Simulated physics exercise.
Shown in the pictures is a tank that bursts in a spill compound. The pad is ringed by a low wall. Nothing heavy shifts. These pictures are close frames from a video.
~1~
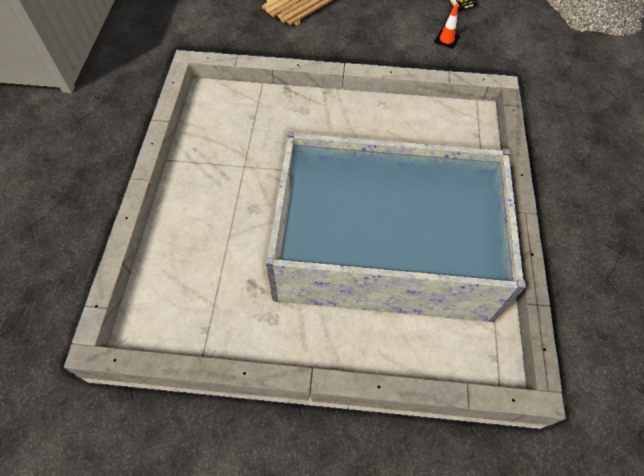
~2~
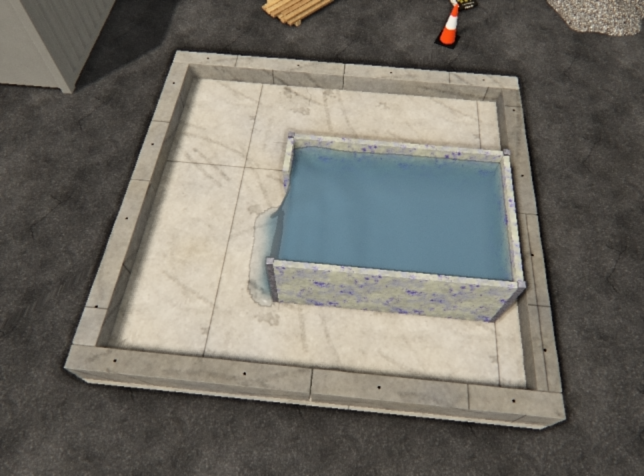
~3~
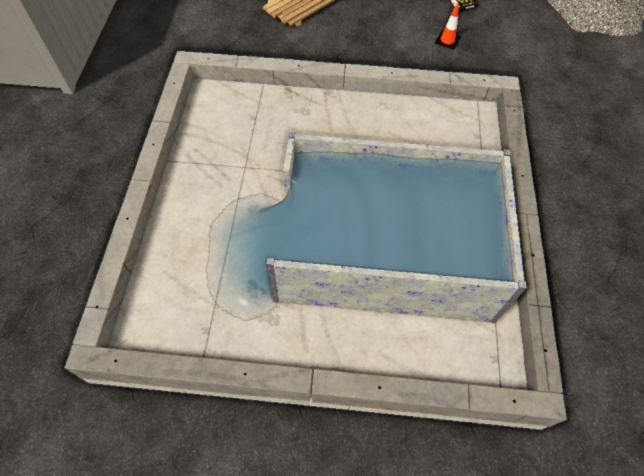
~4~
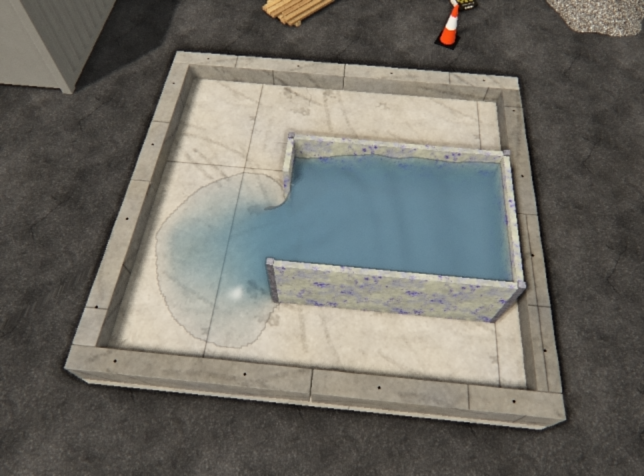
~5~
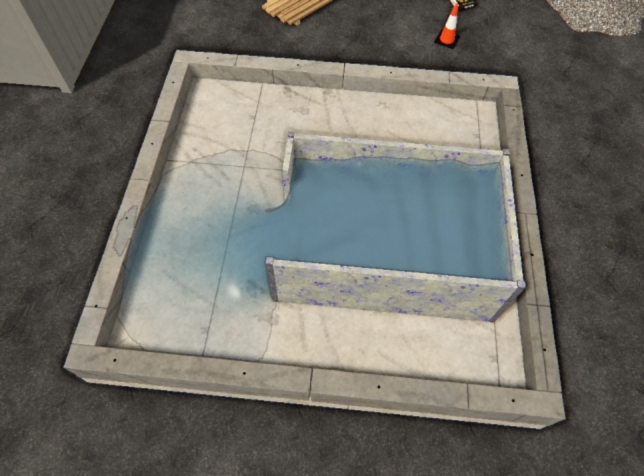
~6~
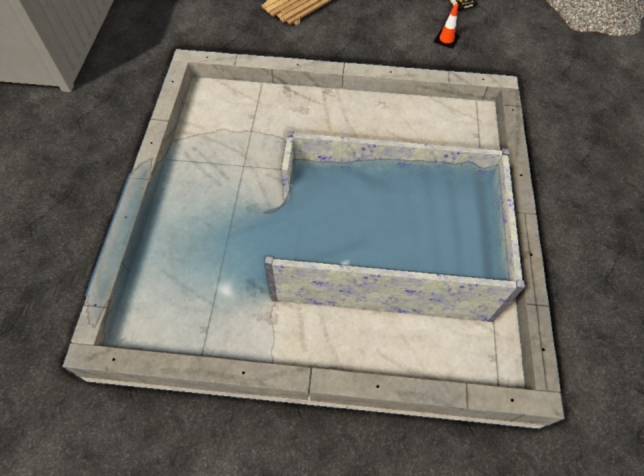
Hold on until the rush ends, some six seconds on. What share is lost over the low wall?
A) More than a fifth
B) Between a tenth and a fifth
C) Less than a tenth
The answer is B.
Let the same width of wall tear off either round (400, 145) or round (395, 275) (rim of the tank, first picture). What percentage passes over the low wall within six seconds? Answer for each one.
Roughly 12 in a hundred for the first case and 24 in a hundred for the second.
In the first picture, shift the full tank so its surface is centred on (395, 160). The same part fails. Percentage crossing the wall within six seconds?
16 %.
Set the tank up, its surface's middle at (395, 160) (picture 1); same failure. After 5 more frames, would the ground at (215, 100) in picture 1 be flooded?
Swamped.
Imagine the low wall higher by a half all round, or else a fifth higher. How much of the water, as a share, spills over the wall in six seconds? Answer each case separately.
4 % and 10 %.
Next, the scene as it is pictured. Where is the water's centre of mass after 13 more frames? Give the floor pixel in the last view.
Near pixel (284, 233).
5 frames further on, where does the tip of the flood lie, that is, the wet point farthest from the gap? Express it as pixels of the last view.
My guess is roughly (193, 78).
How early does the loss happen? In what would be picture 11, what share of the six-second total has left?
I'd estimate some 20 per cent.
A moment on, water covers 35 % of the floor; the low wall has let 1 % over.
Next, water covers 35 % of the floor; the low wall has let 3 % over.
Then, water covers 55 % of the floor; the low wall has let 13 % over.
Later, water covers 80 % of the floor; the low wall has let 16 % over.
In the end, water covers 80 % of the floor; the low wall has let 16 % over.
